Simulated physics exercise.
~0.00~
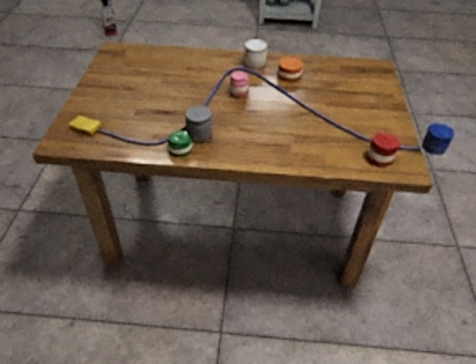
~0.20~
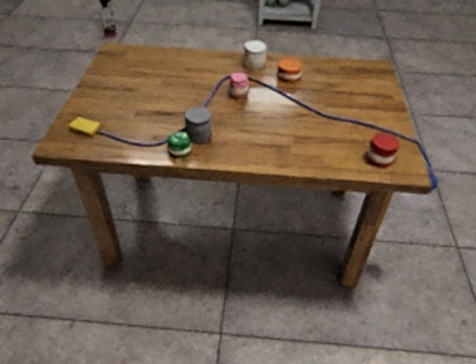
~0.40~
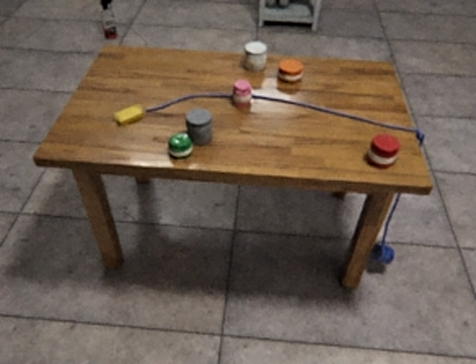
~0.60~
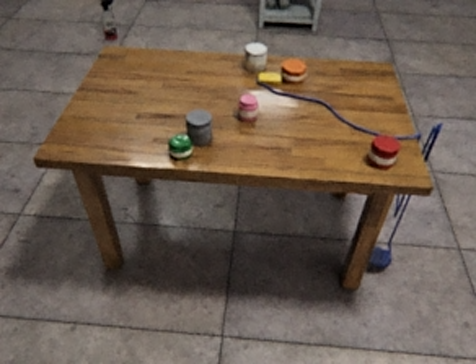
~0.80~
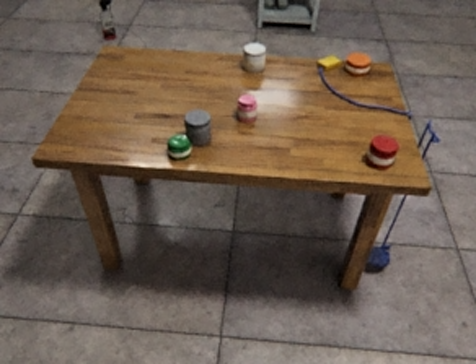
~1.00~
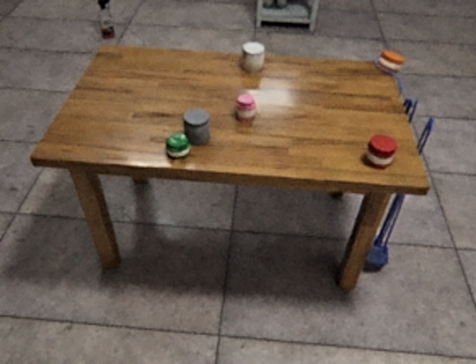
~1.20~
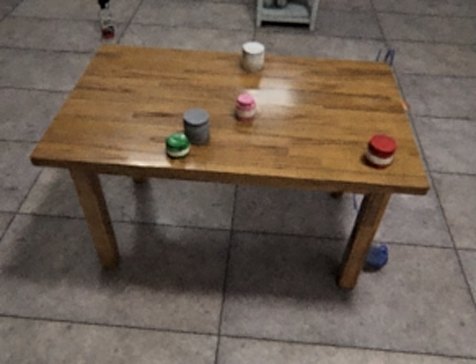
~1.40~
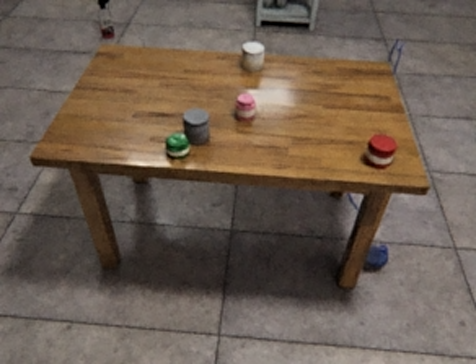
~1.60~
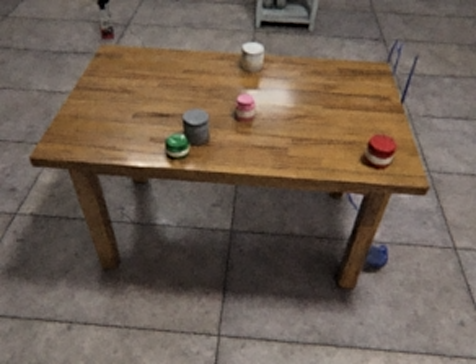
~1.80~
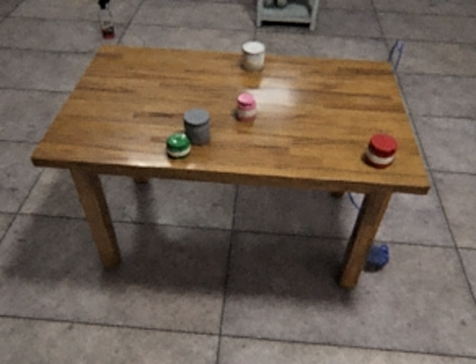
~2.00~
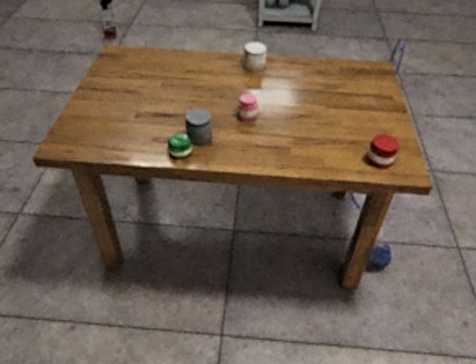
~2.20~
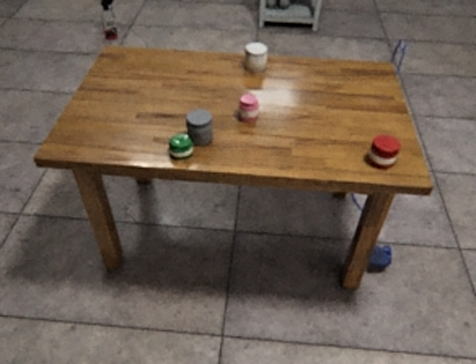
A blue object dropped off the table's right side, pulling a cable and the yellow block tied to it across the top; the pink jar got nudged, the orange tin was swept over the edge too, and the other containers stayed put.
